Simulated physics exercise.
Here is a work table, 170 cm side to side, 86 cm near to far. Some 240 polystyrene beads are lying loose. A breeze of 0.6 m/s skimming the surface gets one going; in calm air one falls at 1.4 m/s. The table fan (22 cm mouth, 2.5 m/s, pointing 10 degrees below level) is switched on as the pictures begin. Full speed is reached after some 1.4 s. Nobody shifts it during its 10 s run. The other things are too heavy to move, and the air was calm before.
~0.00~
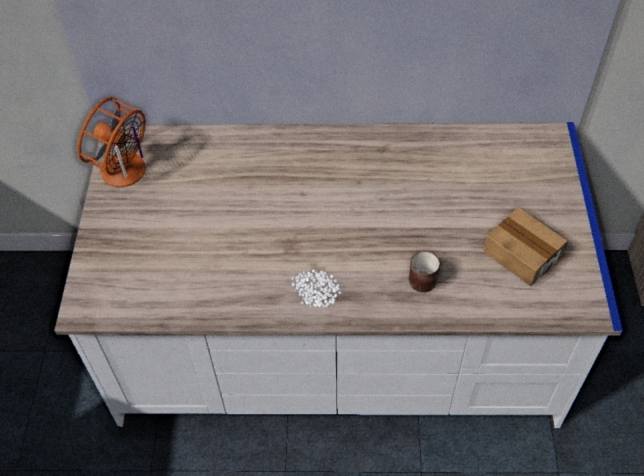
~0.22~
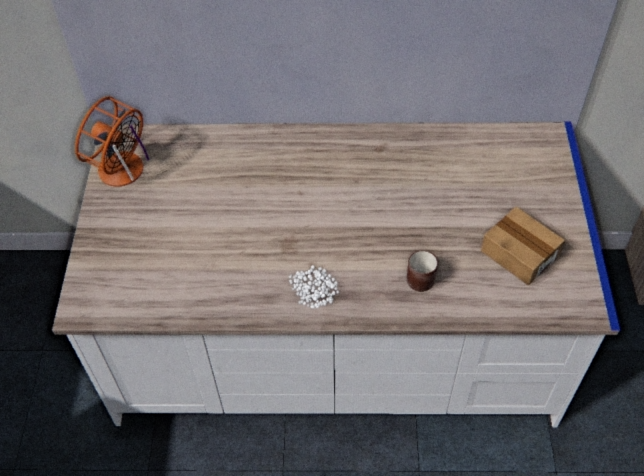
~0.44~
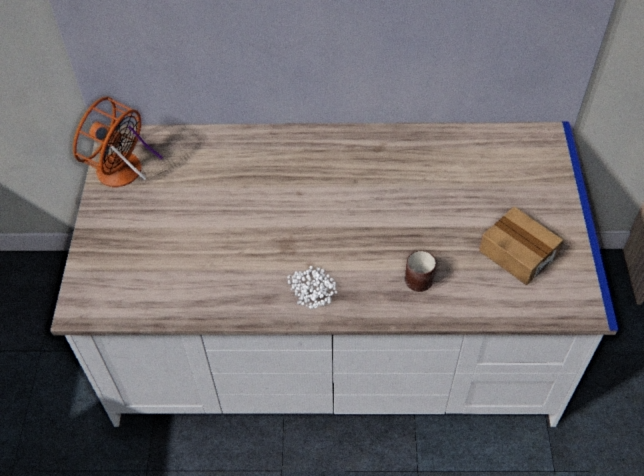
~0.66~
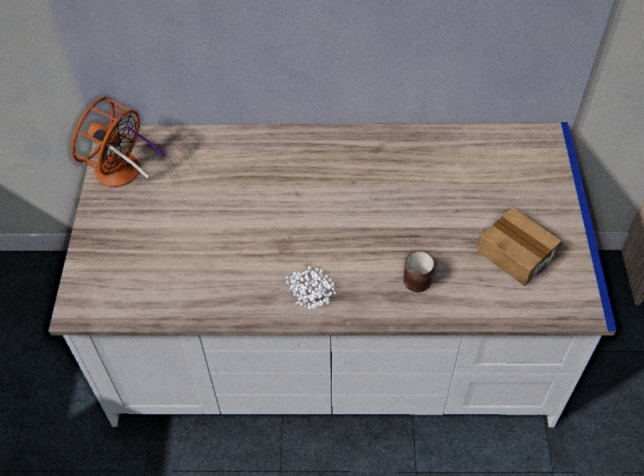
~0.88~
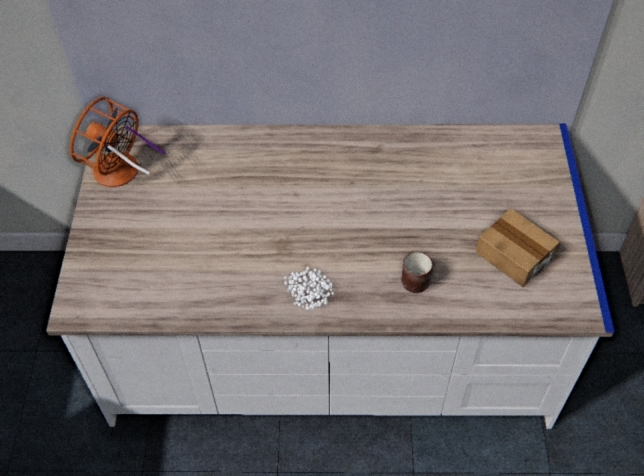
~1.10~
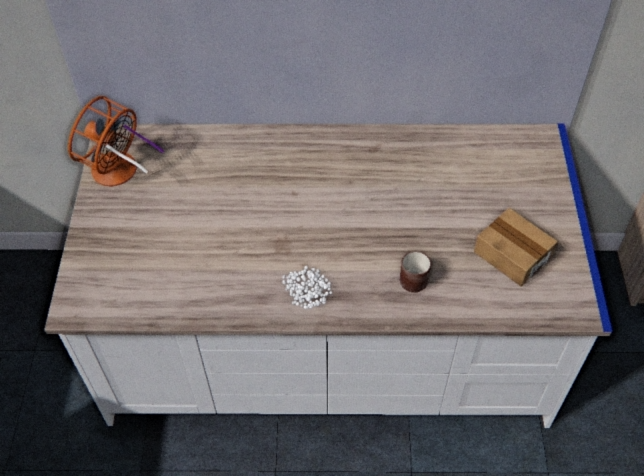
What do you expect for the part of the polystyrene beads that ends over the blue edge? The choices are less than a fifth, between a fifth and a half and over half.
Of the polystyrene beads, less than a fifth end over the blue edge.
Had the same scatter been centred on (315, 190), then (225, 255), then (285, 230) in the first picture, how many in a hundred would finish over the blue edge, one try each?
In turn about 100 %, 0 %, 20 %.
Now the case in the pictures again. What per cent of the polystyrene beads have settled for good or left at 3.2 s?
About 100 %.
After 2.0 s, 25 % are on the move or not yet settled, 0 % are over the blue edge.
After 3.2 s, 0 % are on the move or not yet settled, 0 % are over the blue edge.
After 5.5 s, 0 % are on the move or not yet settled, 0 % are over the blue edge.
After 10.0 s, at the end, 0 % are over the blue edge.
